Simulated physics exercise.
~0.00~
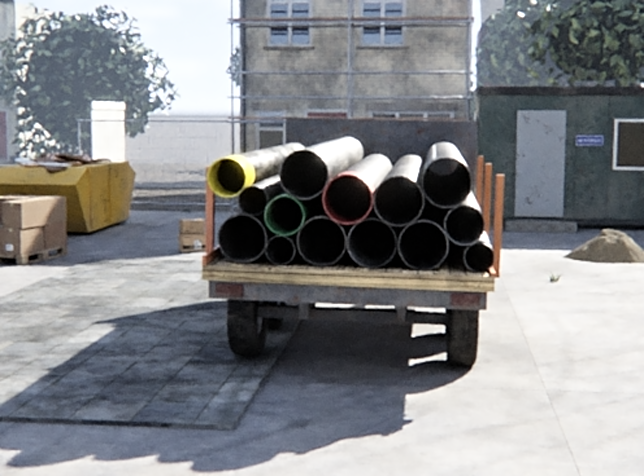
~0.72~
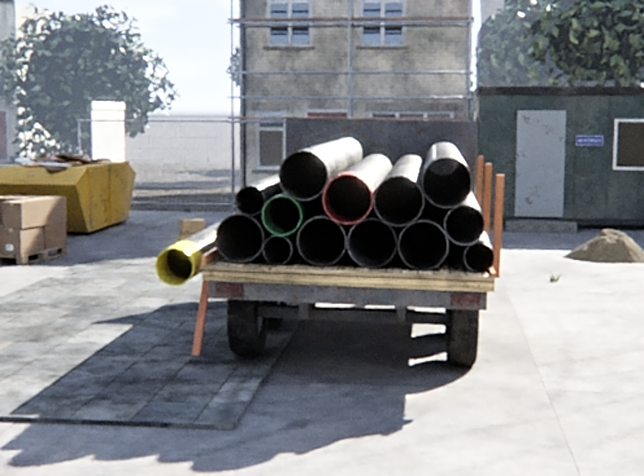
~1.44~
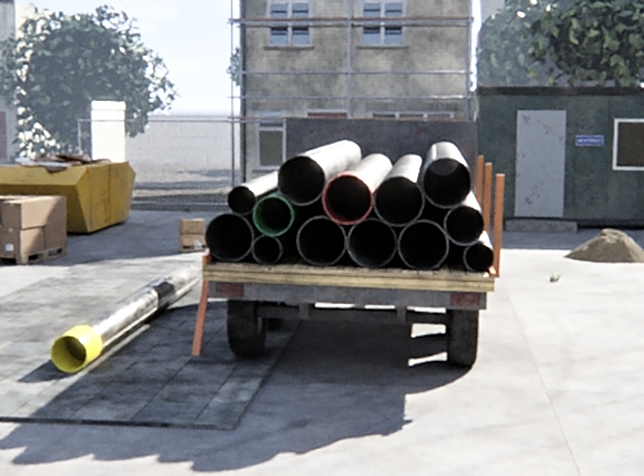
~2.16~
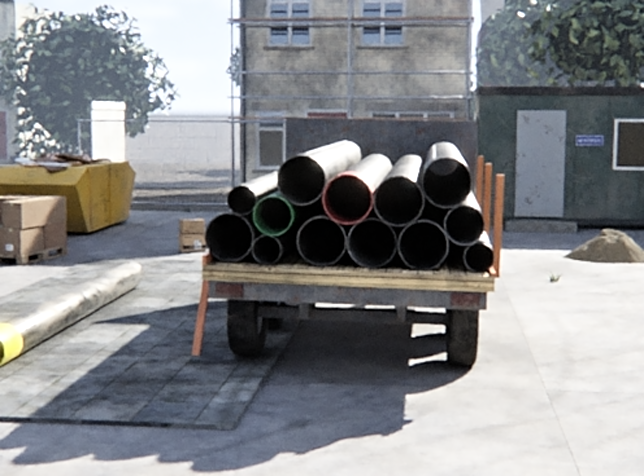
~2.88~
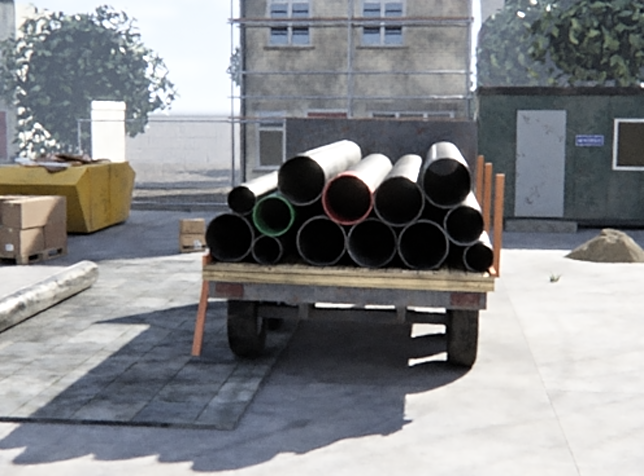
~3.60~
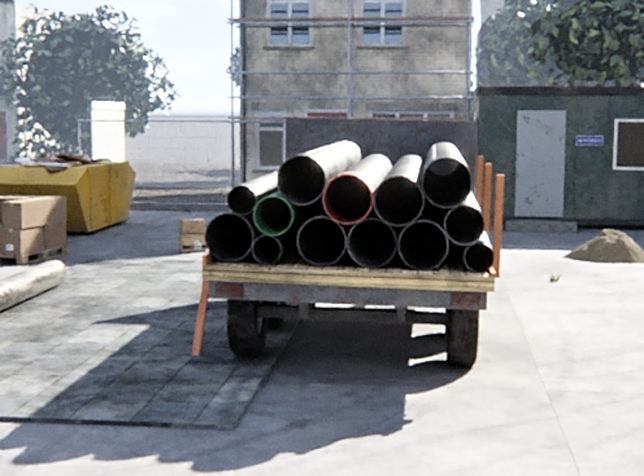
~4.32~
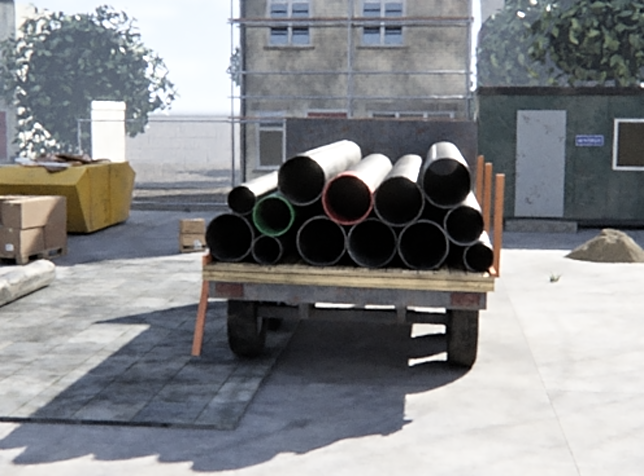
We see a parked trailer from behind, stacked with dark pipes, as its left posts swing down and the yellow-ended pipe drops off the left side, then rolls left across the ground partly out of view, while the rest shift slightly and stay stacked aboard.
